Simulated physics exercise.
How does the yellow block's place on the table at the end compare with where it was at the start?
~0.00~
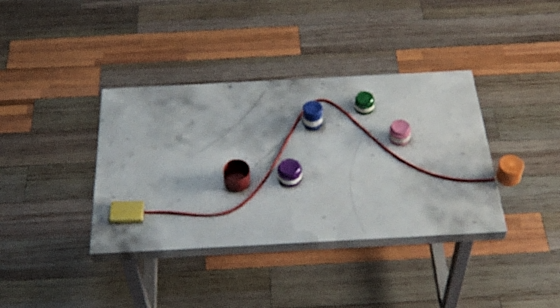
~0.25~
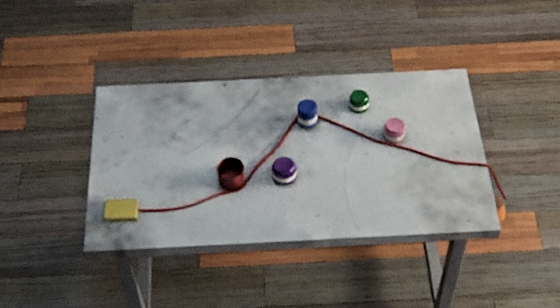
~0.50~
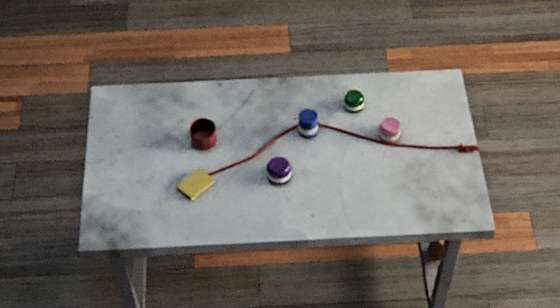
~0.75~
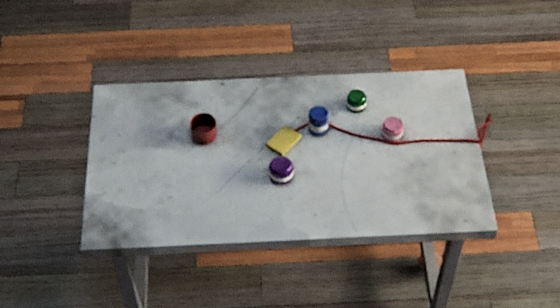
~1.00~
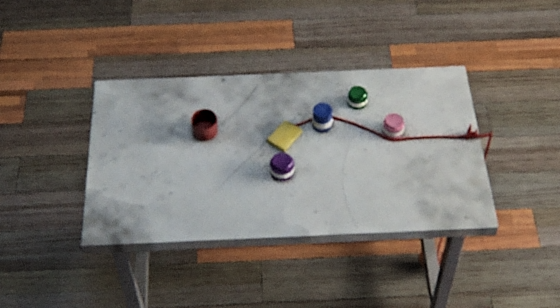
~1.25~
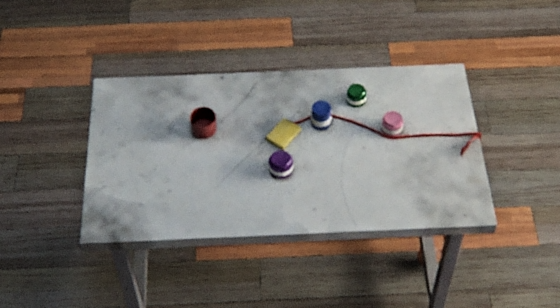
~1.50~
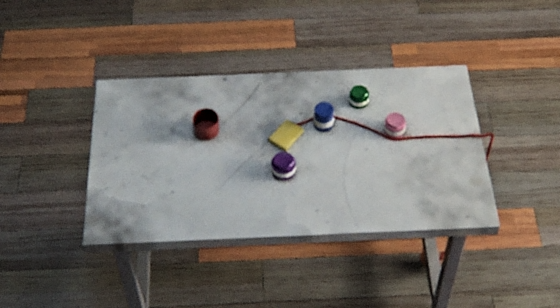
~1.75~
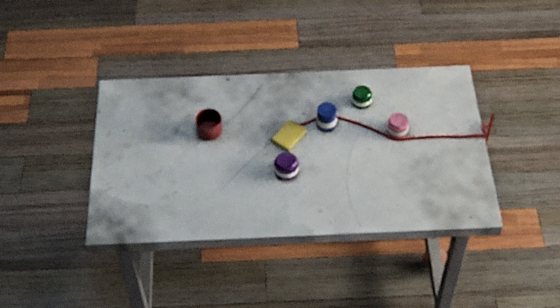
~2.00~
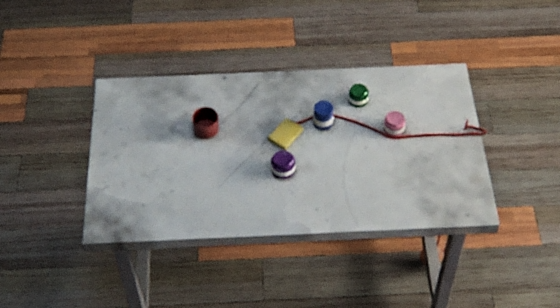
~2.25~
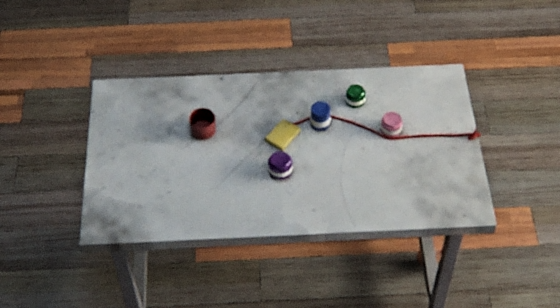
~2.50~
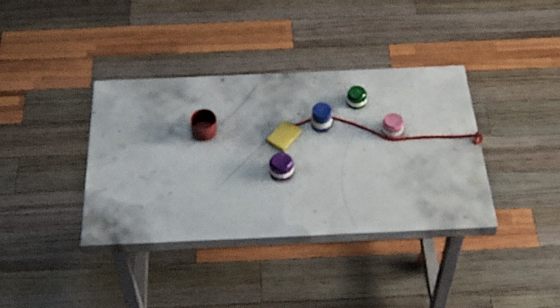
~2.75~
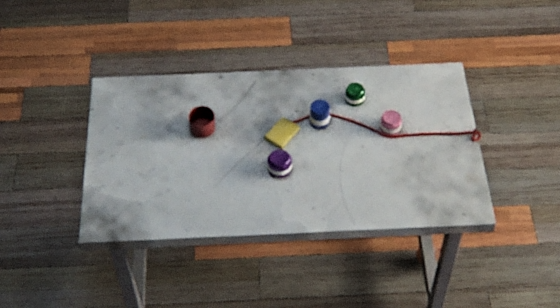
At the start it lies near the front left corner of the table. By the end it rests farther right and farther back, near the middle, just left of the blue tin.
